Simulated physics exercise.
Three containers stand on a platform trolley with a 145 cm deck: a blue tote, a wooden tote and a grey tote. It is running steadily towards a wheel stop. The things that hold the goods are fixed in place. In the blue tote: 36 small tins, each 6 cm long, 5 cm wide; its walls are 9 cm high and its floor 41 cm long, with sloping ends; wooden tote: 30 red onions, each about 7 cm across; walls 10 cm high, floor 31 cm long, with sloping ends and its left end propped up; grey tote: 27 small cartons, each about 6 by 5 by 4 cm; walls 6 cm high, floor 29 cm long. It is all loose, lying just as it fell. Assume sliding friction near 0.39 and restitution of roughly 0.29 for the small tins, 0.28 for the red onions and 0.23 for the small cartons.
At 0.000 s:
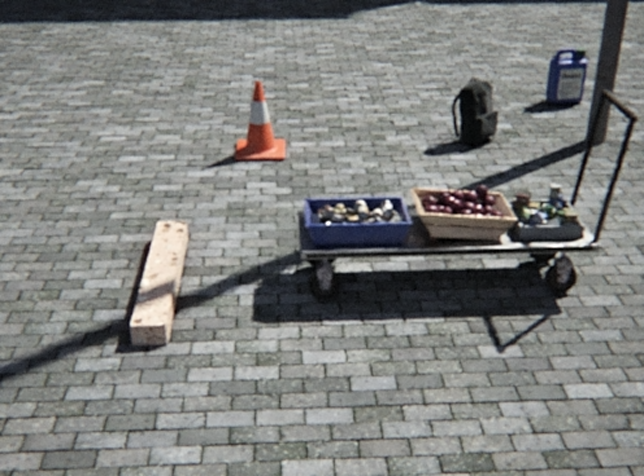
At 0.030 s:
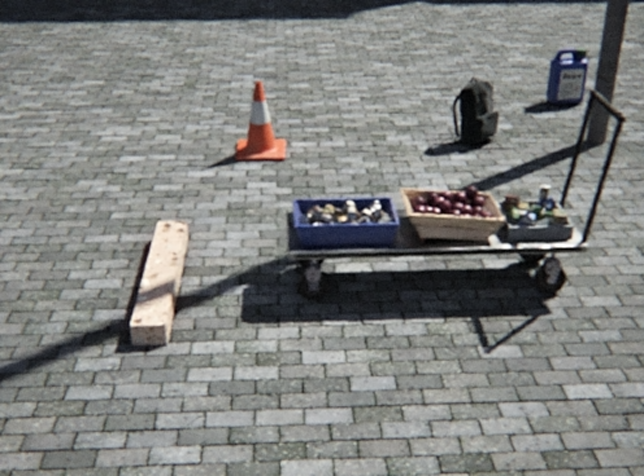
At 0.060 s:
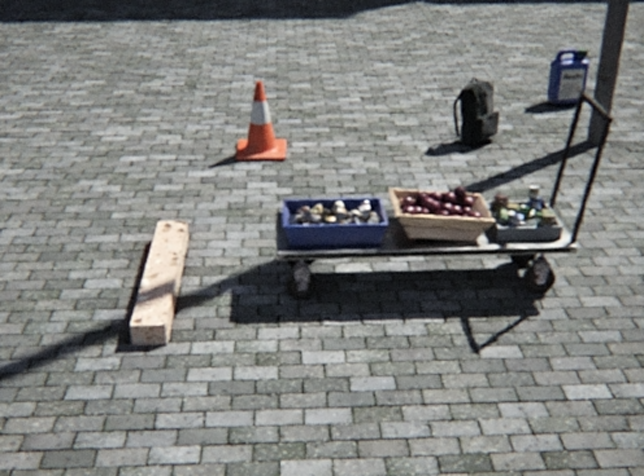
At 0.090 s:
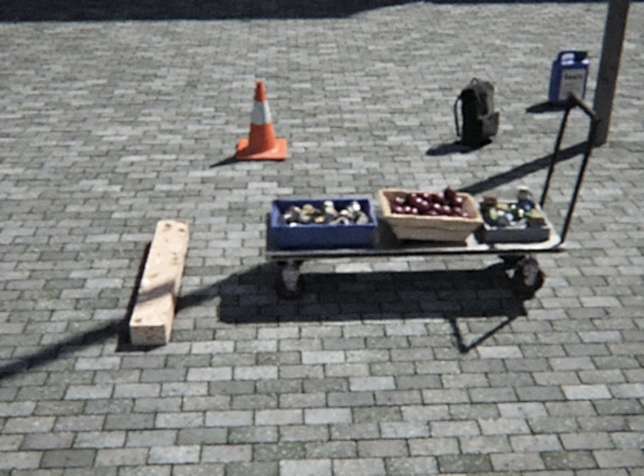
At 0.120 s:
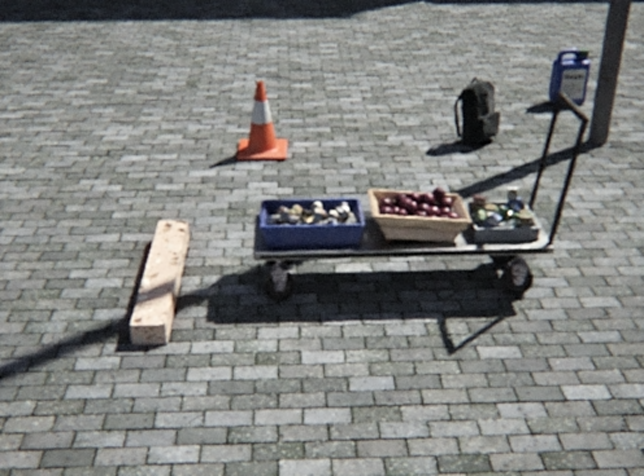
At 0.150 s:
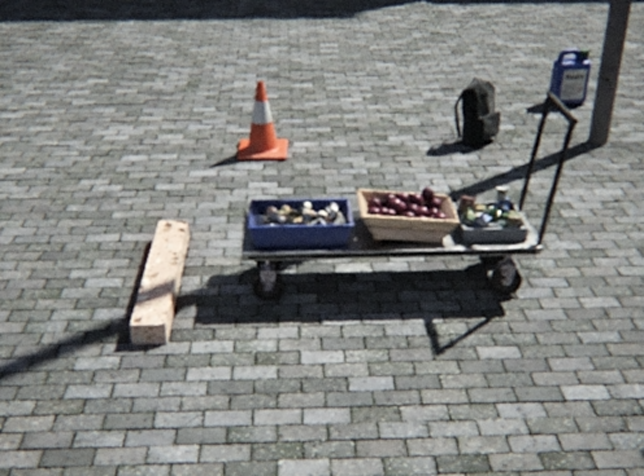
A flat trolley carrying a blue tote, a wooden tote of red onions and a grey tote rolled slowly left across the paving towards a wooden beam, passing in front of an orange cone.
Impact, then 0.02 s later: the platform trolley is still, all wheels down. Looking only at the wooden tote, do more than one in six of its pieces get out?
What gets out remains below a sixth.
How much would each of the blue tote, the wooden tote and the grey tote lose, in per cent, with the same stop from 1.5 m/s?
In that case the blue tote sheds 0 per cent of its load, the wooden tote 0 per cent, and the grey tote 10 per cent.
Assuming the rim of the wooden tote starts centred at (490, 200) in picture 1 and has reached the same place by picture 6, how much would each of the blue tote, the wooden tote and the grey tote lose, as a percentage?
Blue tote 10, wooden tote 30, grey tote 10 per cent.
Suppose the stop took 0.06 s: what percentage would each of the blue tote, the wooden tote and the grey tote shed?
With that change, blue tote 0 per cent, wooden tote 0 per cent, grey tote 10 per cent.
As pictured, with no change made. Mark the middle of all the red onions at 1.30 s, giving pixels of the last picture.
The middle is around (325, 218).
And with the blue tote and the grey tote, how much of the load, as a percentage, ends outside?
Load lost - blue tote: 5 %; grey tote: 10 %.
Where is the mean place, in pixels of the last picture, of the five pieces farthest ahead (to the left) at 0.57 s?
Centre approx. at (181, 218) px.
After 0.35 s, impact.
After 0.45 s, 0 of 36 out of the blue tote, 0 of 30 out of the wooden tote and 1 of 27 out of the grey tote.
After 0.57 s, 0 of 36 out of the blue tote, 1 of 30 out of the wooden tote and 2 of 27 out of the grey tote.
After 0.80 s, 2 of 36 out of the blue tote, 2 of 30 out of the wooden tote and 3 of 27 out of the grey tote.
Final count (at 1.30 s), 2 of 36 out of the blue tote, 2 of 30 out of the wooden tote and 3 of 27 out of the grey tote. Asked share, 2 of 30, 7 per cent.
